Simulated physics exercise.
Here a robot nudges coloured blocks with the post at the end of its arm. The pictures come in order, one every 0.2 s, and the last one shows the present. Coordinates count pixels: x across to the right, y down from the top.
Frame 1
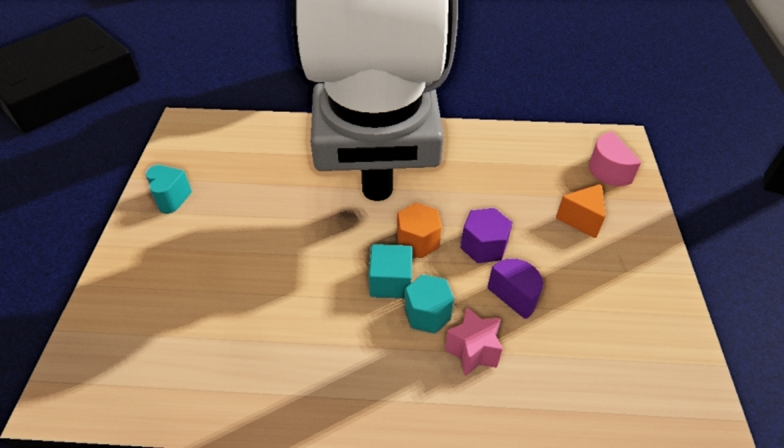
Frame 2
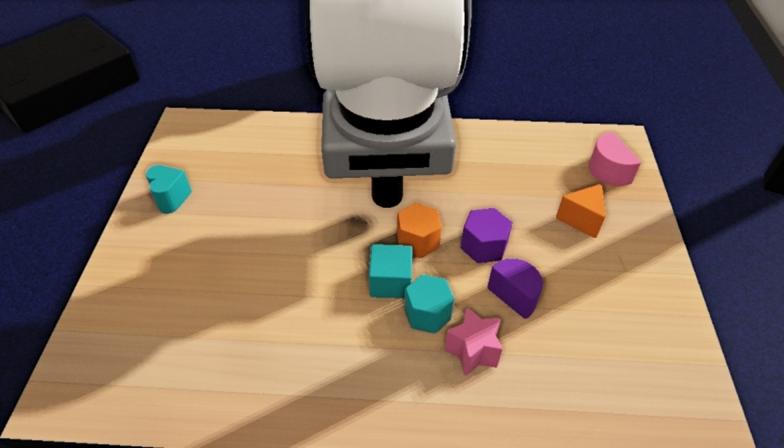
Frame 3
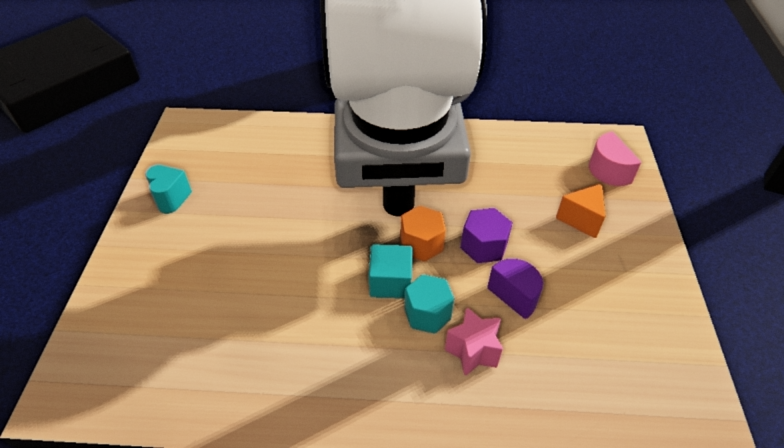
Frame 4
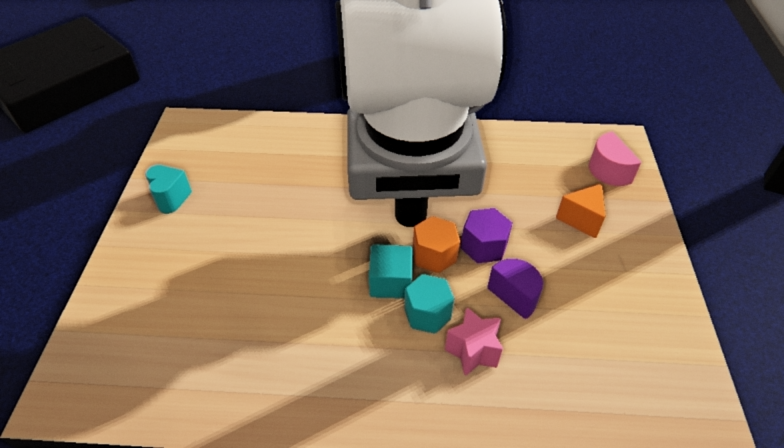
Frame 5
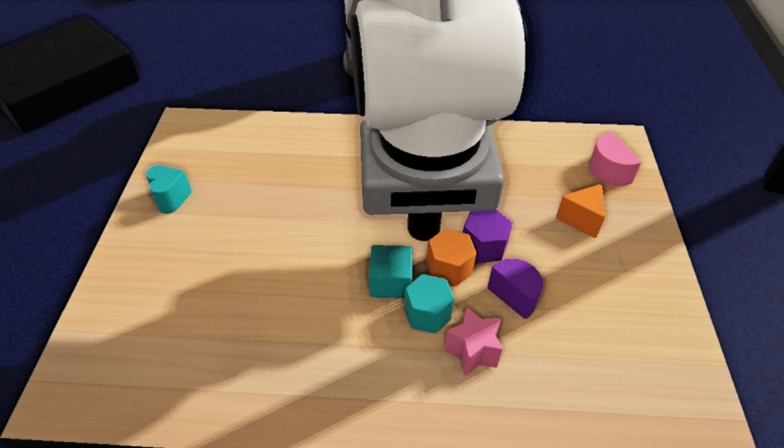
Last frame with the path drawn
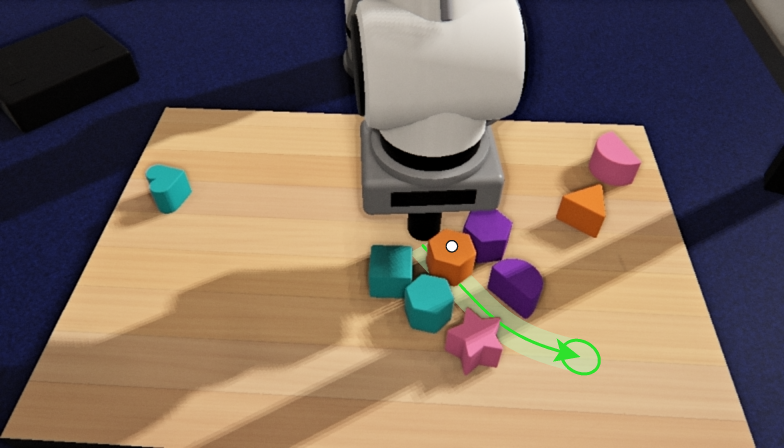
We see a robot arm above a wooden table of coloured blocks; its post moves down and to the right, nudging the orange six-sided block a short way between the turquoise and purple blocks, while the pink star stays still.
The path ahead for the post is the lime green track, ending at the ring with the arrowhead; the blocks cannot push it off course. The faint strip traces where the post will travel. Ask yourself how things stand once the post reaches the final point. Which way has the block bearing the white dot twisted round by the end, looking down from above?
Watching from overhead, you'd notice the block bearing the white dot rotating clockwise.
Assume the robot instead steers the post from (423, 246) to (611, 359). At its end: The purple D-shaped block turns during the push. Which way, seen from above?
Rotates counter-clockwise.
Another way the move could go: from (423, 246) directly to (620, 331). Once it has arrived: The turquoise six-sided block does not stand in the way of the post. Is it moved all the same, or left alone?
That block stands still.
The drawn path runs from (423, 246) over (463, 287) and (511, 331) to (580, 357); the dot is on the orange six-sided block.
The first path, step by step. One third of the way, post at (466, 273); orange six-sided block at (496, 294); purple D-shaped block at (546, 290), turned 55° anticlockwise.
Two thirds of the way, post at (516, 317); orange six-sided block at (550, 342); pink star at (483, 340), turned 45° clockwise; purple D-shaped block at (569, 302).
At the end, post at (587, 343); turquoise square piece not moved; turquoise six-sided block not moved; orange six-sided block at (607, 382), turned 60° clockwise; pink star at (483, 340), turned 45° clockwise; purple D-shaped block at (591, 303), turned 180° anticlockwise.
